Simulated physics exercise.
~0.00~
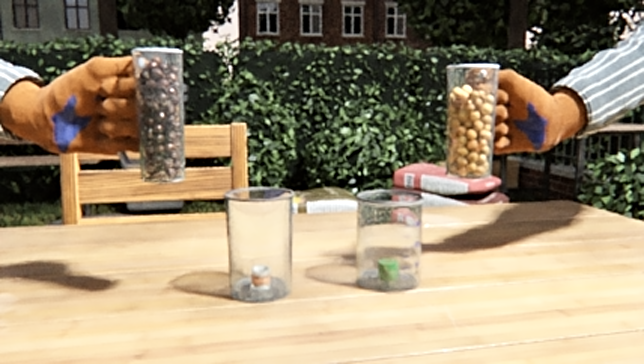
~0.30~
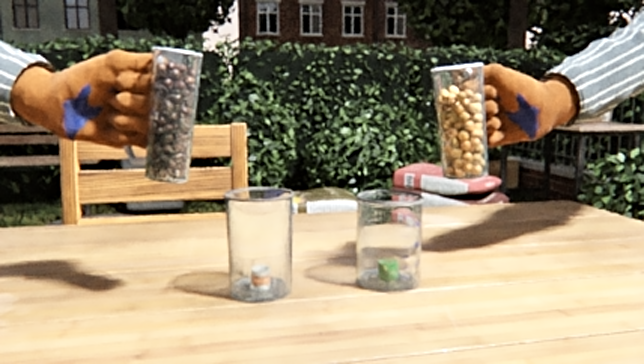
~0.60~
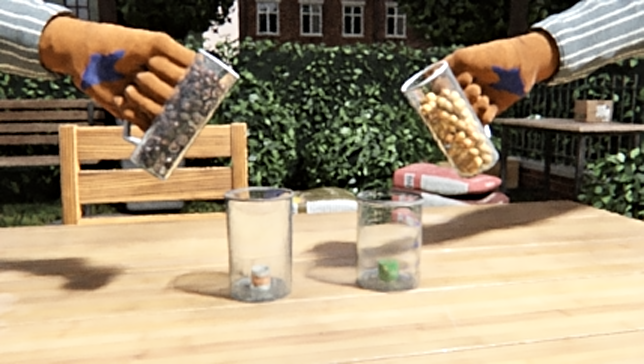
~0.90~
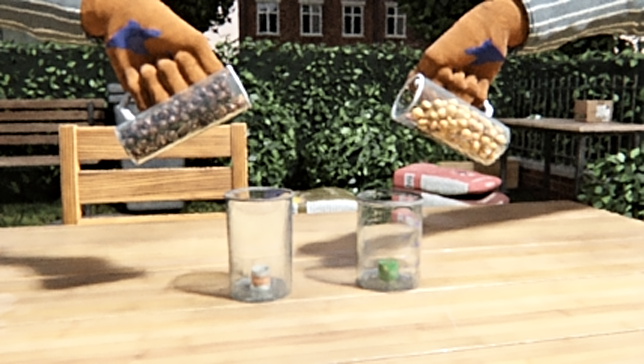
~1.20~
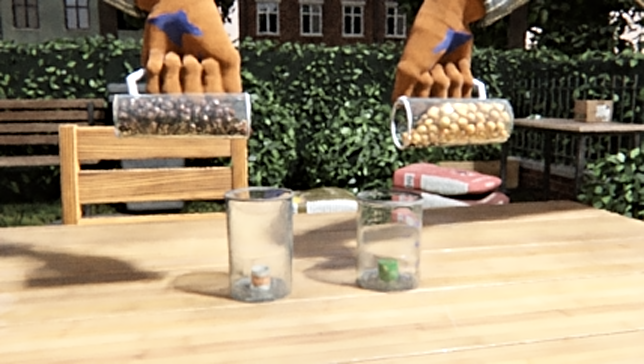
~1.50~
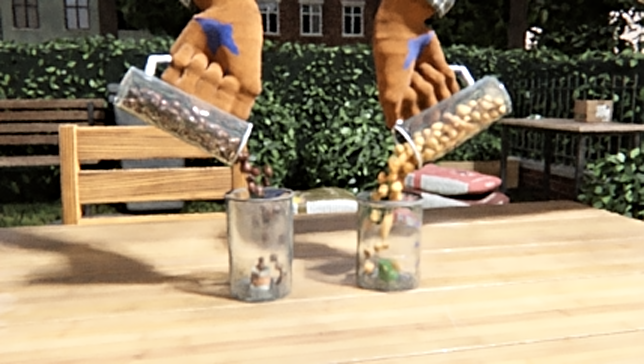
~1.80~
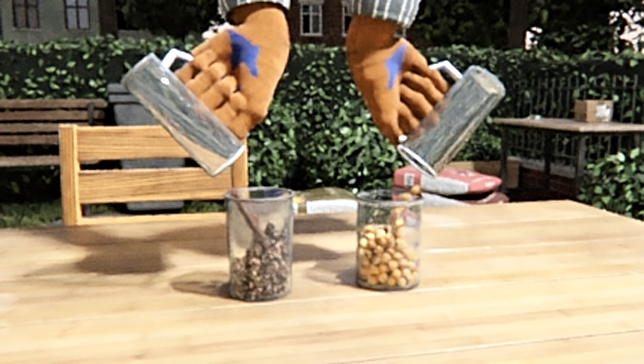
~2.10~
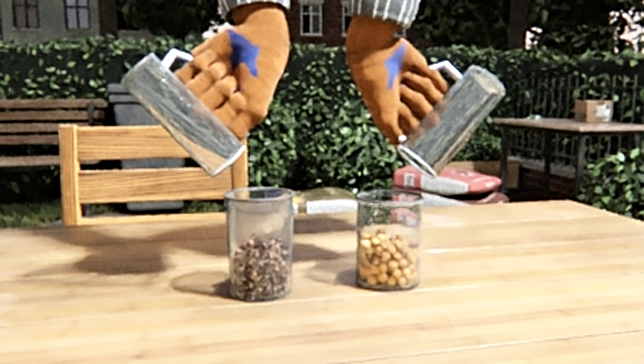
On a sunlit wooden table outdoors, with a hedge and a bench behind, two clear glass containers stand side by side, each with one small object at the bottom. Above them, two hands in orange gloves hold clear cups, the left filled with dark loose pieces and the right with pale tan ones. The hands move inward and tip the cups onto their sides. Tilting further, they send both cupfuls tumbling into the containers below. The cups end up empty and upturned, while each container sits about half full, its small object covered over.
